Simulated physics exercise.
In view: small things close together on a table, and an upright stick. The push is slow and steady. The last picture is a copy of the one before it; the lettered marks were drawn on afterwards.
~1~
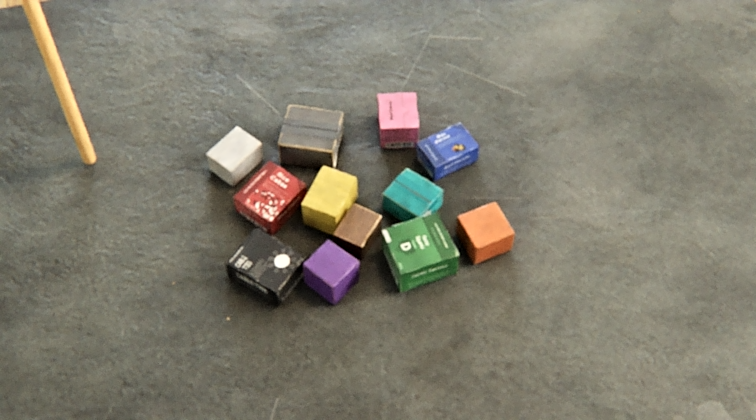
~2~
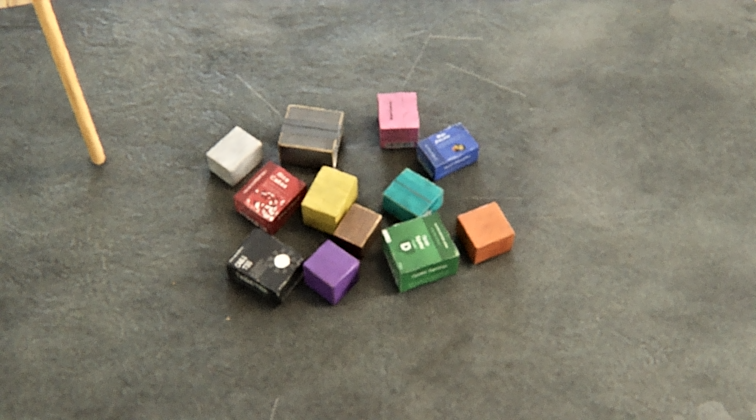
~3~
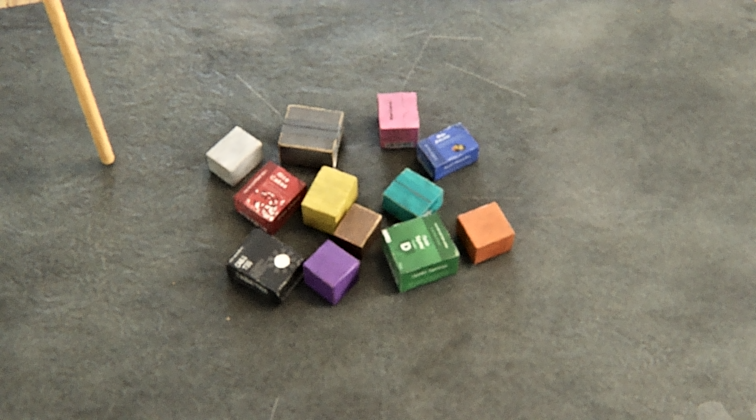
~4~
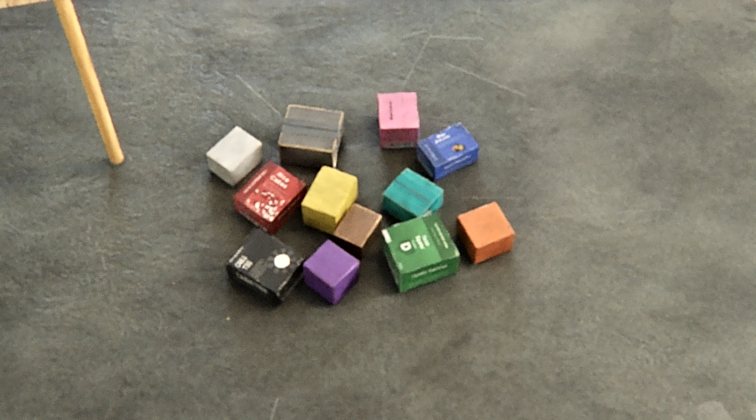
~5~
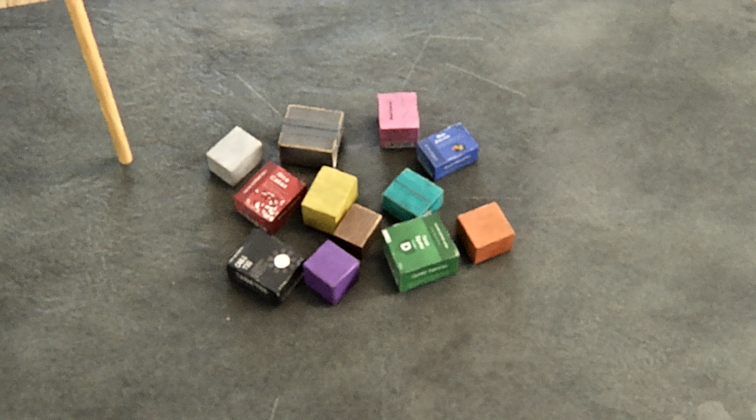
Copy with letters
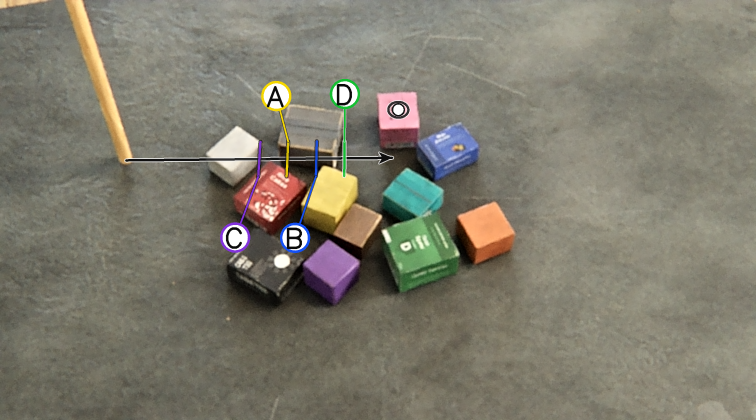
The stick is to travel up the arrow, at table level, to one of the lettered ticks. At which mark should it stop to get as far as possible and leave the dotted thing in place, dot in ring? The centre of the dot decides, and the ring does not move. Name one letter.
B is the last safe stop.
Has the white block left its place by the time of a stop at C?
By then, yes.
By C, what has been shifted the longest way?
The white block has gone farthest.
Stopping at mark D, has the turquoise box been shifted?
No.
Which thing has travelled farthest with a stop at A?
It is the white block.
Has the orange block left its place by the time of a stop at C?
No.
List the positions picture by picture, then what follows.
The first picture shows turquoise box (412, 200); green packet (419, 251); blue packet (447, 151).
The second picture shows blue packet (447, 151); yellow block (330, 201).
The third picture shows black box (267, 267); orange block (485, 233).
The fourth picture shows grey box (312, 138); brown block (357, 232).
The fifth picture shows white block (235, 156); pink packet (398, 121); purple block (331, 272).
On the marked copy, A at (288, 159); B at (316, 158); C at (259, 160); D at (344, 158); the arrow from (126, 160) to (393, 158); the white dot at (398, 110).
Taking B. A third of the way, foot of the stick (195, 161).
Two thirds of the way, foot of the stick (263, 160); white block (278, 167); grey box (324, 139).
When it is over, foot of the stick (317, 159); white block (286, 173); grey box (344, 135); the dot is still in its ring.
As for the rest, A keeps the dot in but is short; C keeps the dot in but is short; D shifts the dotted thing to (416, 116).
